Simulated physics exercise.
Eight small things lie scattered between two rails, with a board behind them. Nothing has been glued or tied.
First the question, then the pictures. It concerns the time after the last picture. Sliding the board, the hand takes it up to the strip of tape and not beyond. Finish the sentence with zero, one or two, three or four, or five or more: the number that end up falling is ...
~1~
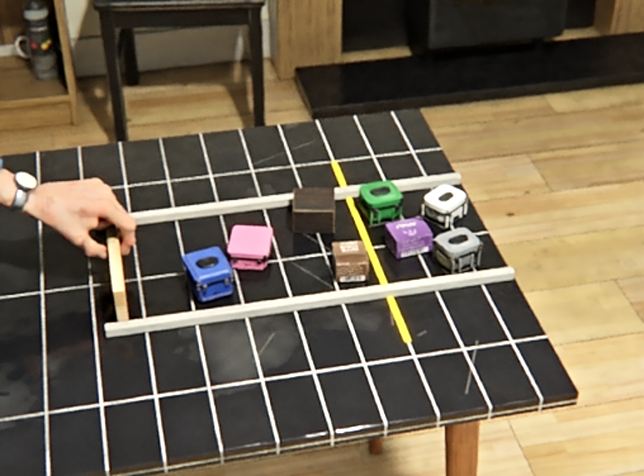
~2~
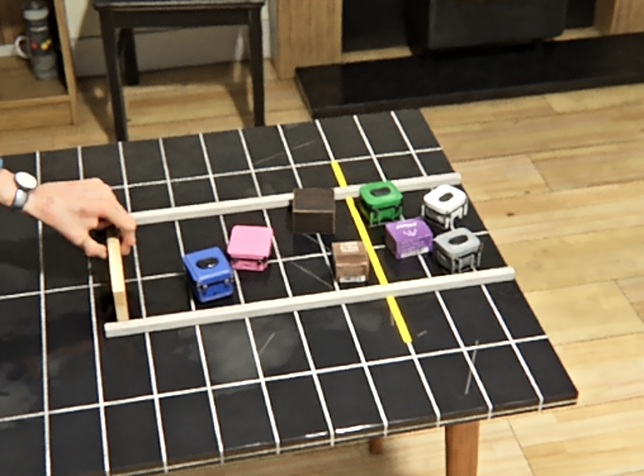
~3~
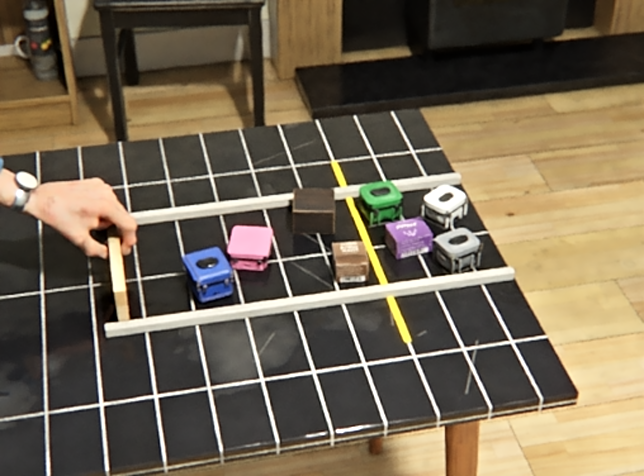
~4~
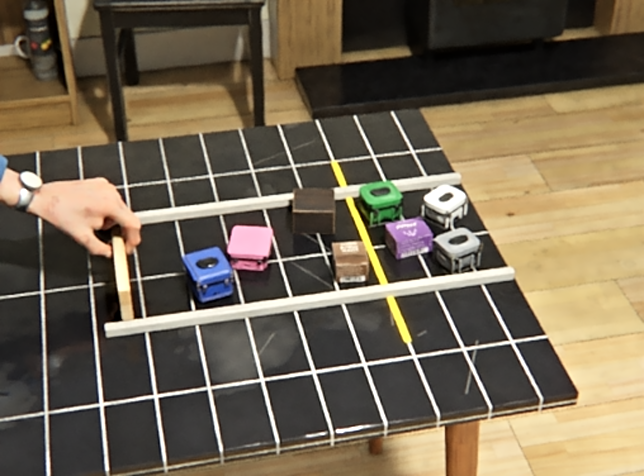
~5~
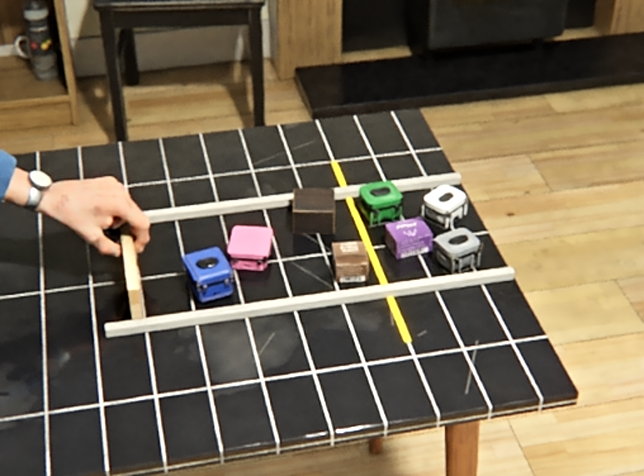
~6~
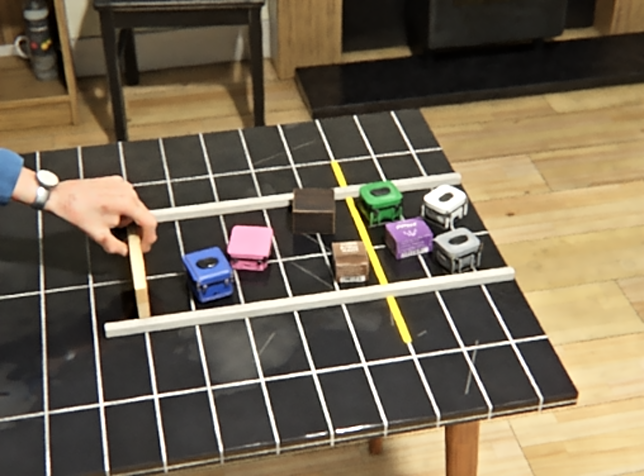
The number that end up falling is zero.
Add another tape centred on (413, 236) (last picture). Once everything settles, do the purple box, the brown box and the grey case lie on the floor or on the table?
The purple box keeps its place, the brown box keeps its place and the grey case slips off.
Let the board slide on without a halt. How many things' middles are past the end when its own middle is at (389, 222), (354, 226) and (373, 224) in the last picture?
0; 0; 0.
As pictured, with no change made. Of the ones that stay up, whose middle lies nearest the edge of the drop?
White case.
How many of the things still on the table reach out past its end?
Answer: 0.
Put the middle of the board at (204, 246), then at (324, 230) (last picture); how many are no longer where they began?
1 and 6.
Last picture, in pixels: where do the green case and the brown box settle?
Look around (413, 192) for the first and around (431, 256) for the second.
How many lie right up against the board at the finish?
Contact count: 3.
Soon after, none off yet; white case at rest near (445, 207); grey case at rest near (457, 251); purple box at rest near (409, 238).
At rest, the number that fall off is zero.
